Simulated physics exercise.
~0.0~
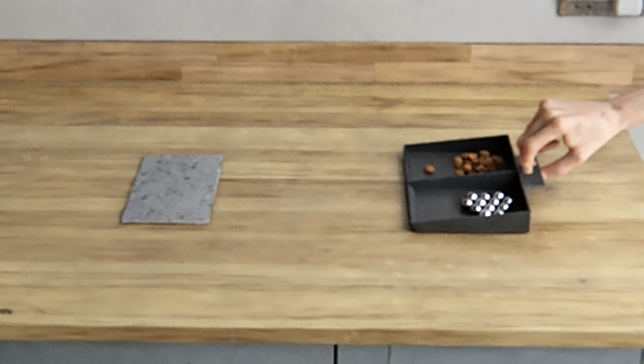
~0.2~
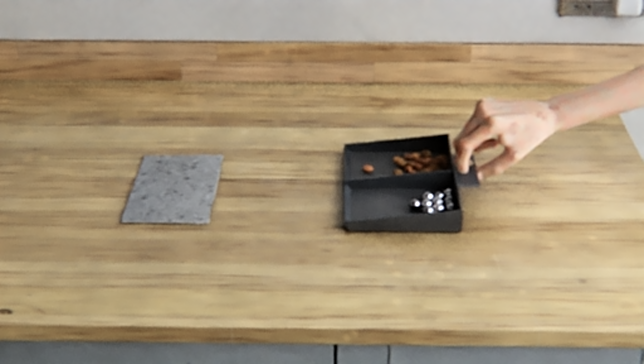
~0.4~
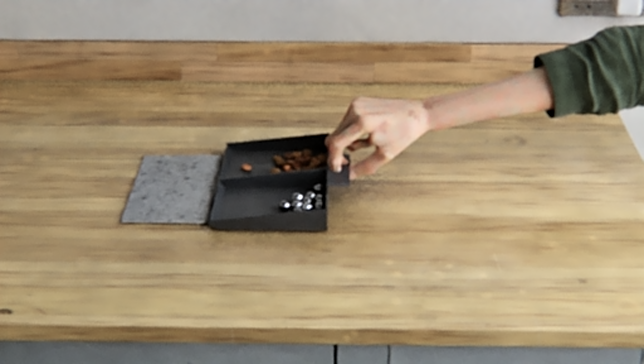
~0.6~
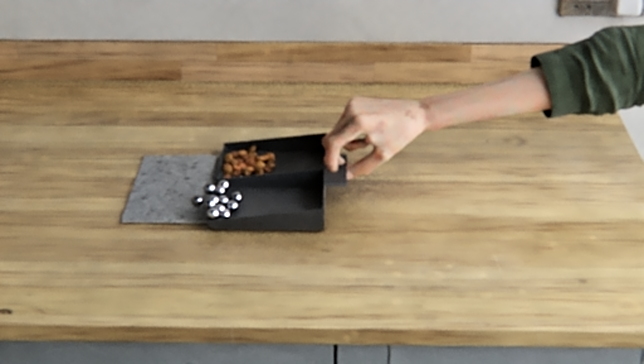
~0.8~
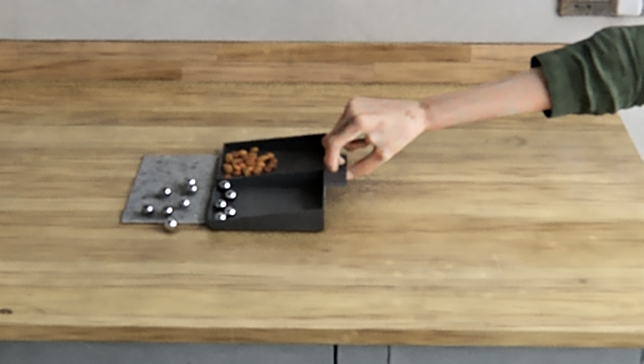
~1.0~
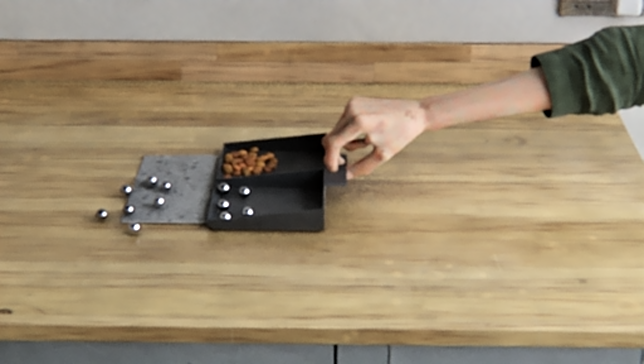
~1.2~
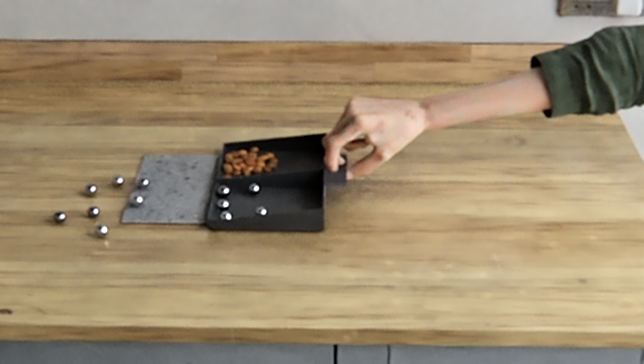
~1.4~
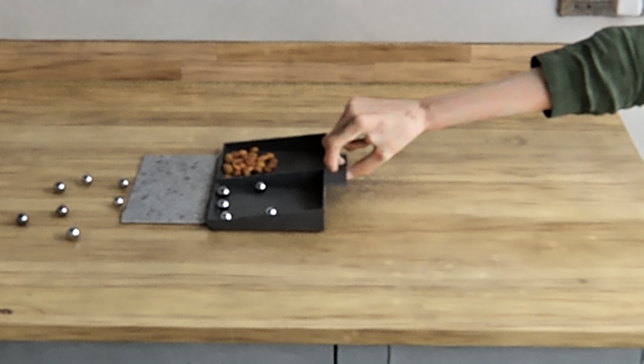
Hand pushing a divided black tray left into a gray slab, most silver balls rolling out while brown pieces stay inside.
